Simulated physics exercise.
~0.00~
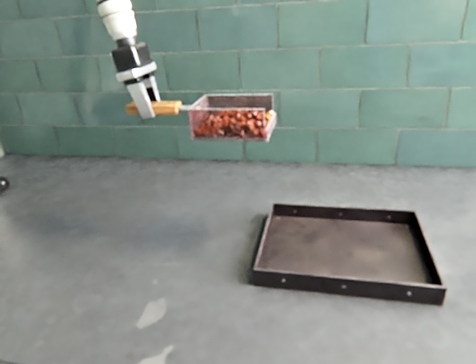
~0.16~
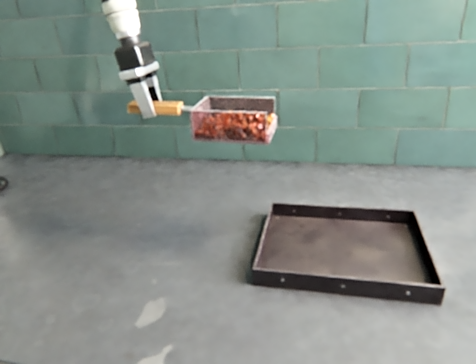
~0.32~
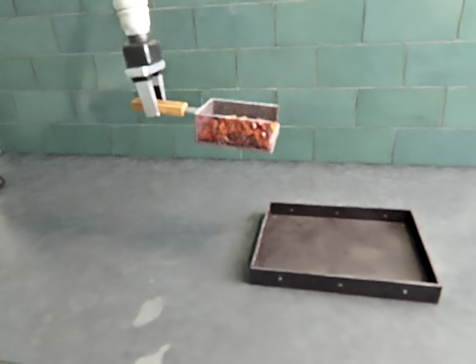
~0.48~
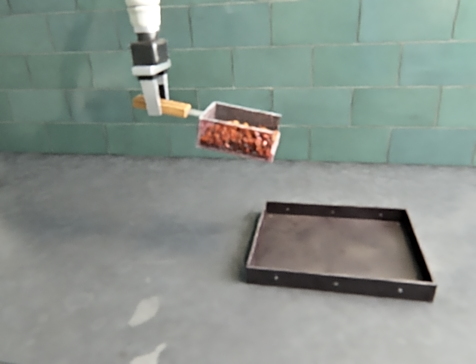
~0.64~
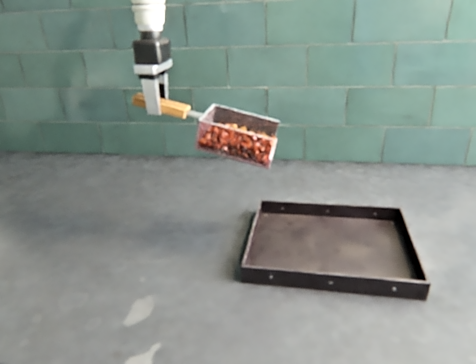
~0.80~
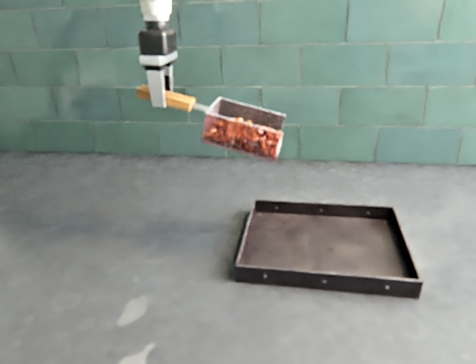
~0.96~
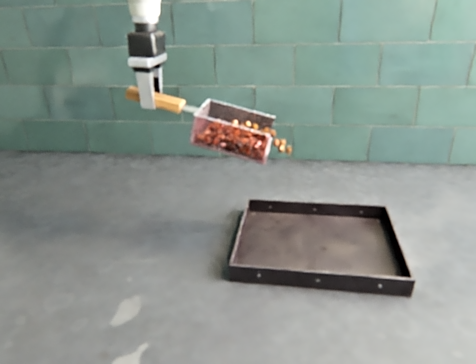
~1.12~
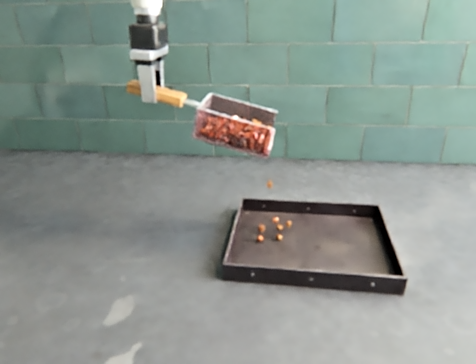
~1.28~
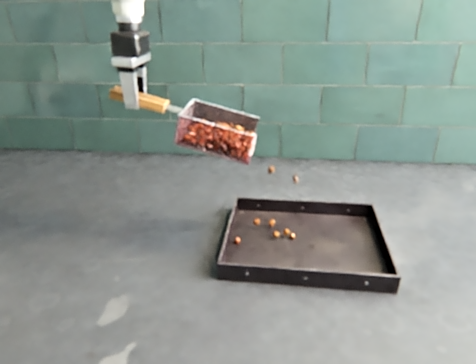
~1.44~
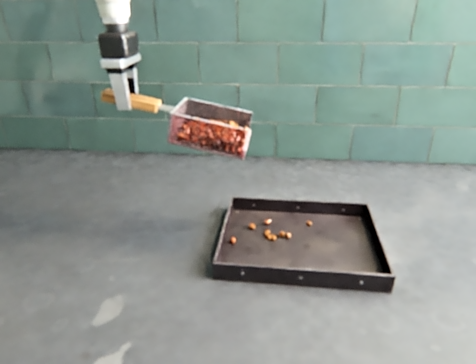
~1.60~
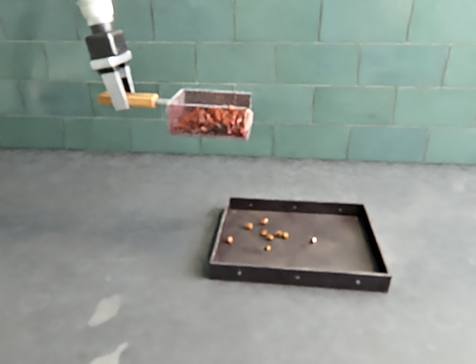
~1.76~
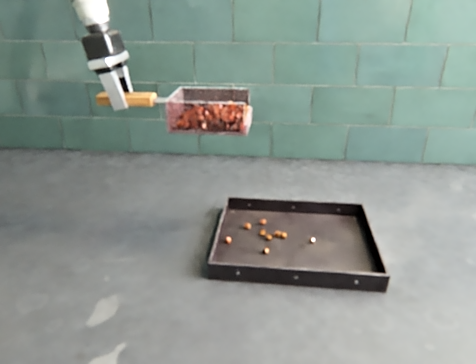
On a grey countertop before a green tiled wall, seen from the front and slightly above, a robot arm grips the wooden handle of a clear box filled with reddish-brown pellets. A dark, shallow, empty tray rests on the counter to the lower right. The arm gradually tips the box forward, its right end dipping toward the tray, while the view drifts slightly right. A few pellets slip over the edge, drop and scatter across the tray. The arm then levels the box and holds it still, mostly full, with only a small handful of pellets lying in the tray.
